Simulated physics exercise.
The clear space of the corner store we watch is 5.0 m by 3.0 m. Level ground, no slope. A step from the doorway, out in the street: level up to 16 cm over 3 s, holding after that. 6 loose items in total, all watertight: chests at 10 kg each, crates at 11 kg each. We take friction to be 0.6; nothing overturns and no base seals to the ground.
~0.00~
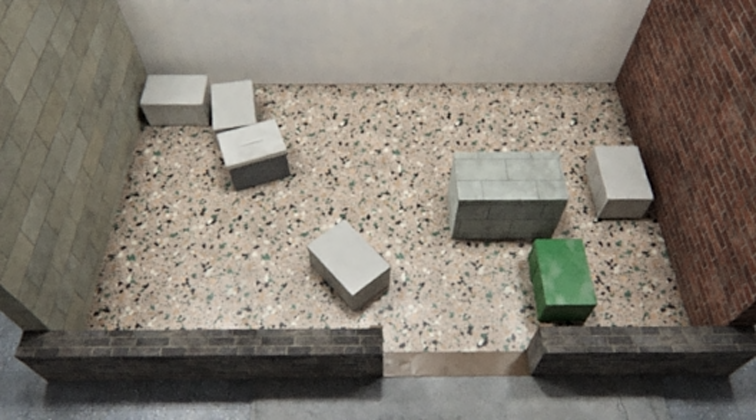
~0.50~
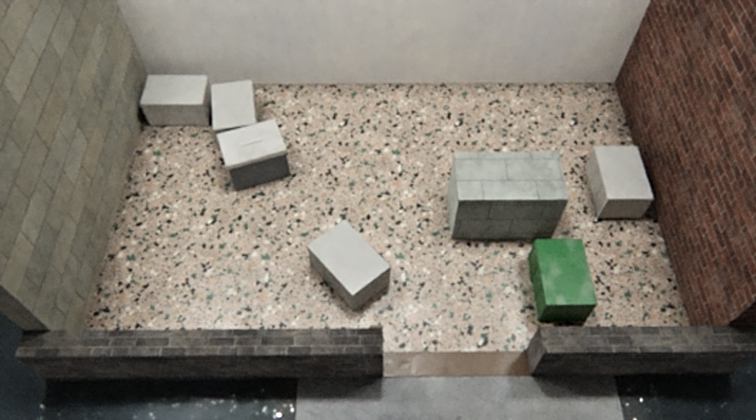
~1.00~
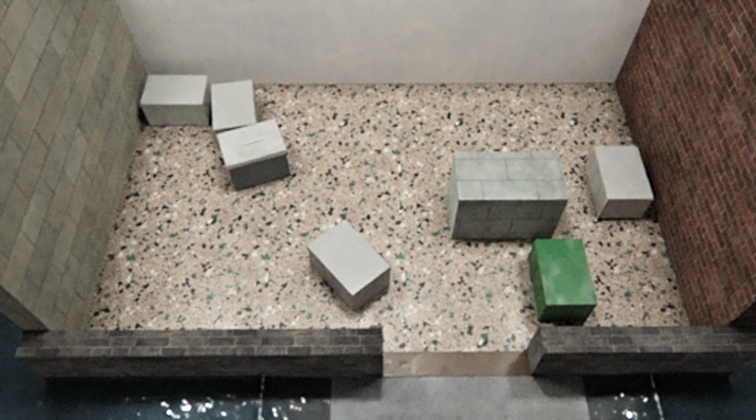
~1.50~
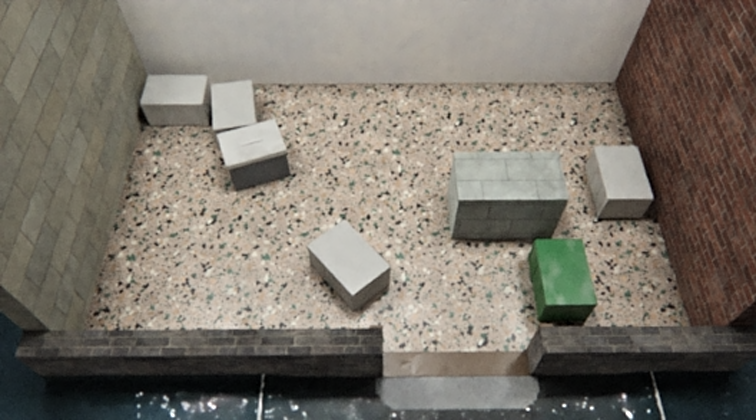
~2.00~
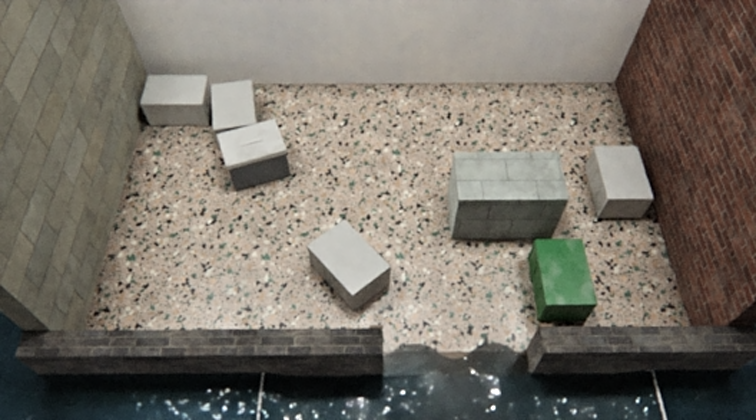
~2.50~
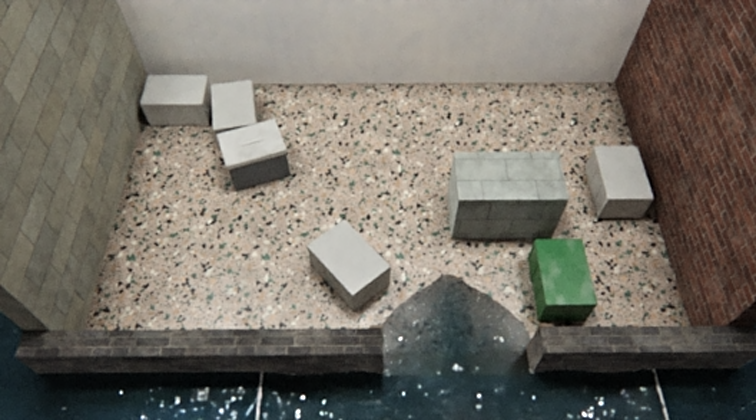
A corner store's speckled floor, enclosed by a pale back wall, grey-green tiles at left and red brick at right, is seen from high above its front doorway. Pale grey boxes cluster at back left and sit near the centre and right, with a green crate near the doorway. Dark water spreads along the street, then pushes a pointed tongue inside, while the boxes and camera stay still.
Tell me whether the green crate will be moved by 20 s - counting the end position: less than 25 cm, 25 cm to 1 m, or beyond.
Result: A modest displacement.
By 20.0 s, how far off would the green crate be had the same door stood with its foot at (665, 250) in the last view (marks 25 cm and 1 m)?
Outcome: The green crate moves far off.
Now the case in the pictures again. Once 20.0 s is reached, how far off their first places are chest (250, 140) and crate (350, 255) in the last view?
First 50 cm, then 200 cm.
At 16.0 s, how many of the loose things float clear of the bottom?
The count is 6.
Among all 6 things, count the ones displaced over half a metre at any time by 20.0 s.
By my tally, 6.
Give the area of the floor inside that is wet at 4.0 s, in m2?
3.5 m2.
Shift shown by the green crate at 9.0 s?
Shift: About 20 cm.
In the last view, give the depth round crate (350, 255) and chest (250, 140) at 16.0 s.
About 8 and 6 cm.
After 4.0 s the green crate is near (566, 271), 0.0 m from its start, aground; 0 afloat.
After 9.0 s the green crate is near (589, 285), 0.2 m from its start, afloat; 3 afloat.
After 16.0 s the green crate is near (560, 265), 0.1 m from its start, afloat; 6 afloat.
After 20.0 s the green crate is near (616, 292), 0.4 m from its start, afloat; 6 afloat.
